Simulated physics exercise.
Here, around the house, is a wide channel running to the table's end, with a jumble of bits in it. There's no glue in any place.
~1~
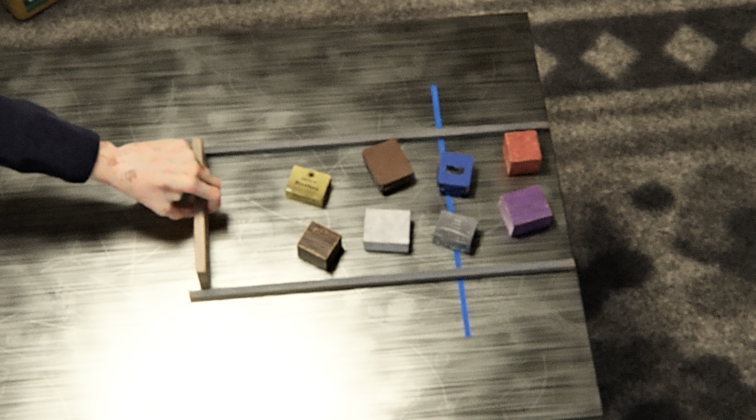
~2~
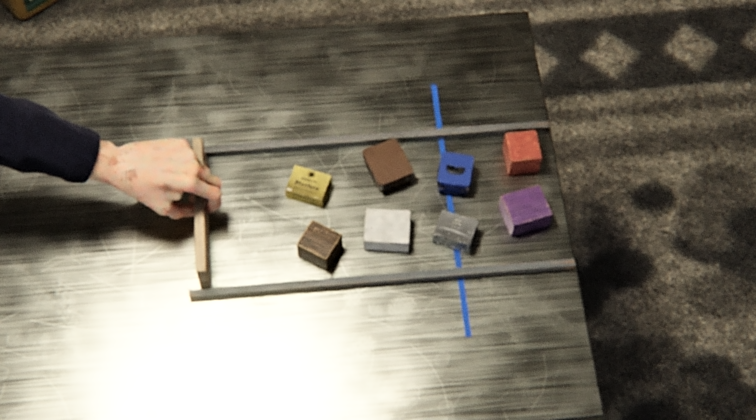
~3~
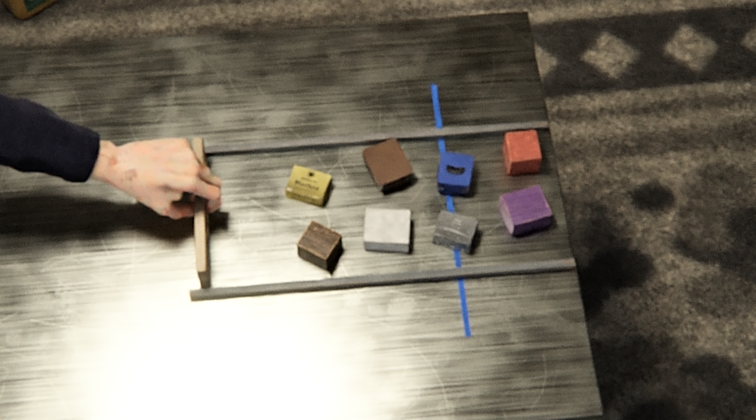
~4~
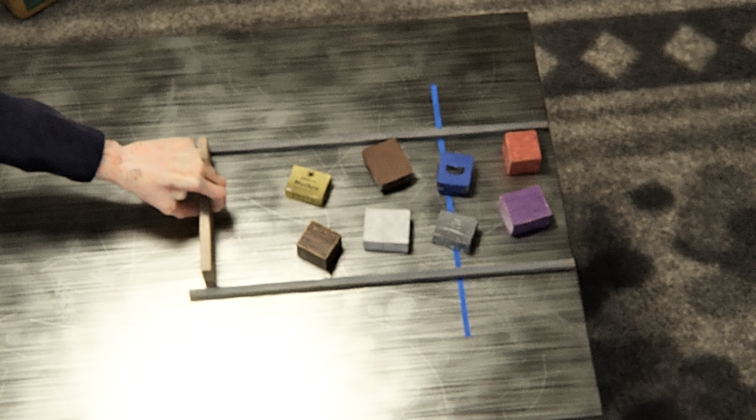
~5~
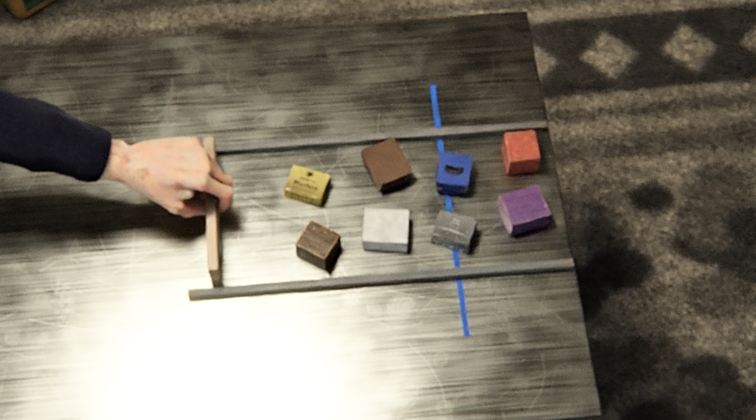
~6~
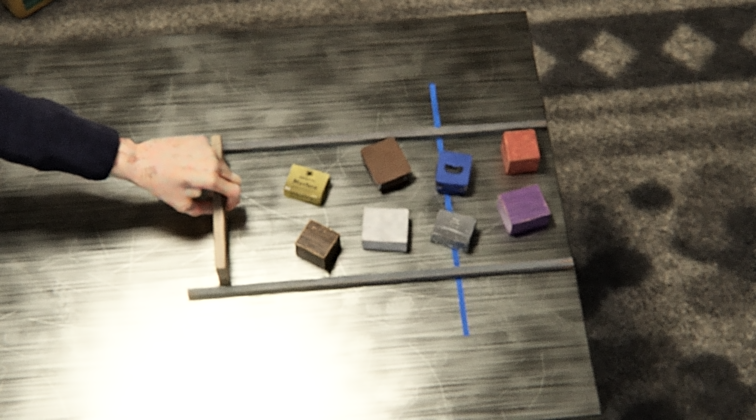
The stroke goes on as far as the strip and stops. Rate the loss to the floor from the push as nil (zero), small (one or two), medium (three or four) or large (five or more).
The loss is small.
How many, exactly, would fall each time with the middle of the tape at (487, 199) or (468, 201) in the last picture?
The floor gets 4 the first time and 3 the second.
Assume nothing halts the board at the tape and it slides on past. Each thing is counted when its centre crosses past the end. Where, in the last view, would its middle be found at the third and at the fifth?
It sits near (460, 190), and then near (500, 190).
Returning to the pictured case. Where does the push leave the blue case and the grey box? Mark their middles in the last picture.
In the last picture the blue case sits at (536, 167) while the grey box sits at (550, 219).
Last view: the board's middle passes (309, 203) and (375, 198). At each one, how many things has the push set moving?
At the first point the count is 2, at the second it's 6.
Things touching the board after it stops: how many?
2 touch it.
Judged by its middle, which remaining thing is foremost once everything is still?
The one is the grey box.
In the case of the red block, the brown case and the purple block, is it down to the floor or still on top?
Here is how it goes: The red block drops, while the brown case does not drop, and the purple block drops.
A little later, none off yet; red block at rest near (520, 152); purple block at rest near (523, 210); blue case at rest near (453, 174).
Next, none off yet; red block shifted a little near (534, 151); purple block shifted about its own width near (556, 208); blue case shifted about its own width near (504, 169).
When it is over, the number that fall off is one or two; down, purple block and red block.
